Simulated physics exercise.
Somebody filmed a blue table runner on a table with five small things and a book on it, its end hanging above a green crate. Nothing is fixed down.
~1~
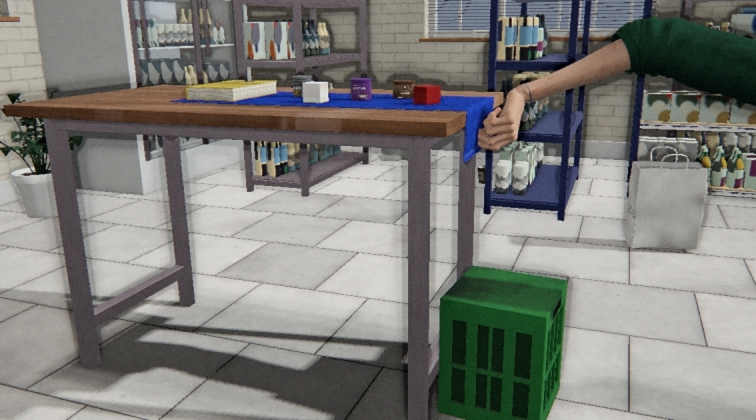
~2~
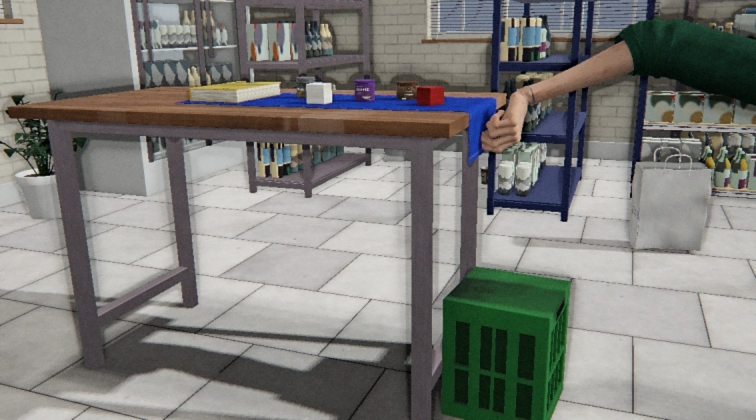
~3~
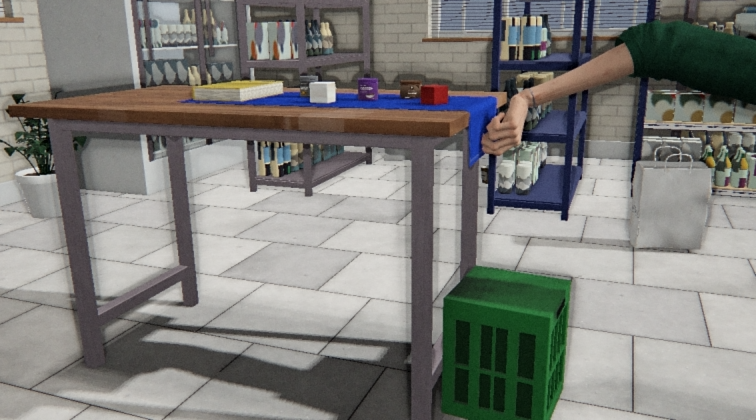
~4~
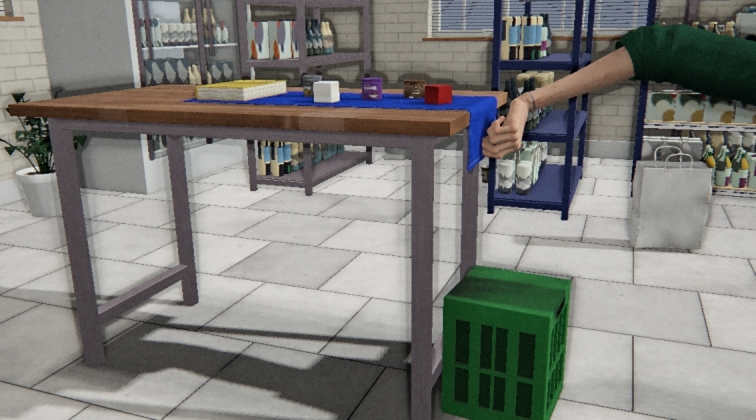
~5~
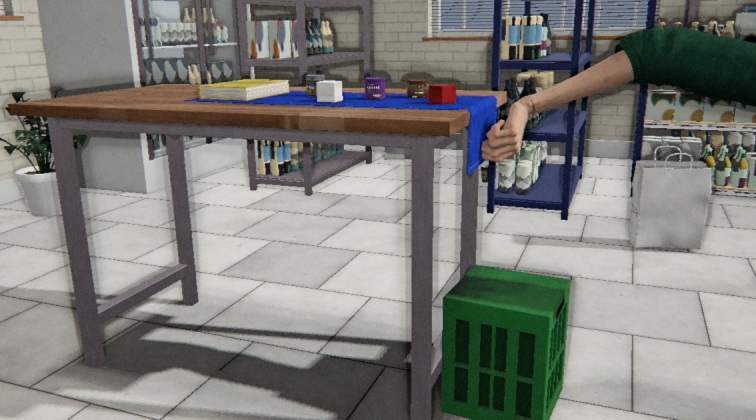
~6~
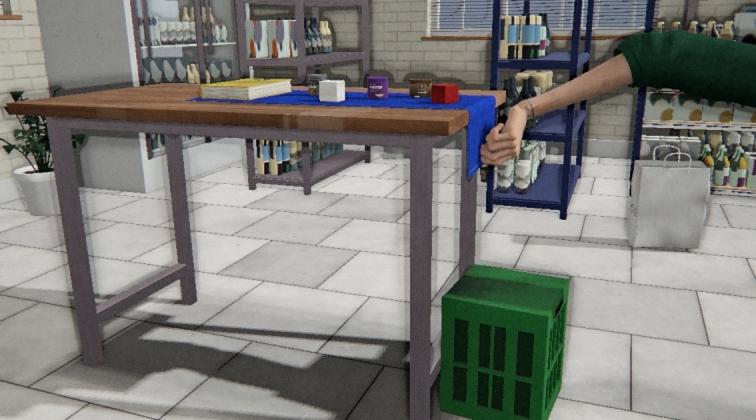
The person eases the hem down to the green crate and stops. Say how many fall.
It carries off three.
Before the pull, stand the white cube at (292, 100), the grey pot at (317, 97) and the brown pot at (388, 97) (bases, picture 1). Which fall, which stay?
The white cube holds on, the grey pot does not fall, the brown pot drops off.
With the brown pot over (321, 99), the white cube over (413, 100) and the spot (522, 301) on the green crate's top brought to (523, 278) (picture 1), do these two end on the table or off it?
The brown pot survives; the white cube tumbles off.
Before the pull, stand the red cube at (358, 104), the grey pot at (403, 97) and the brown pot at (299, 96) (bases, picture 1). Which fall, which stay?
The red cube comes down; the grey pot comes down; the brown pot keeps its place on top.
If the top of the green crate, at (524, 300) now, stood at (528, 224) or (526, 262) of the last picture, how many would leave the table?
In that case 1 and 2.
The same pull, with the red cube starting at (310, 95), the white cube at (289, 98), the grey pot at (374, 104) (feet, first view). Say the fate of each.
The red cube stays on; the white cube remains up; the grey pot falls.
Soon after, hem near (482, 248); red cube and brown pot gone.
After that, hem on the crate; red cube, brown pot and purple pot gone.
In the end, hem on the crate; red cube, brown pot and purple pot gone. The answer is three.
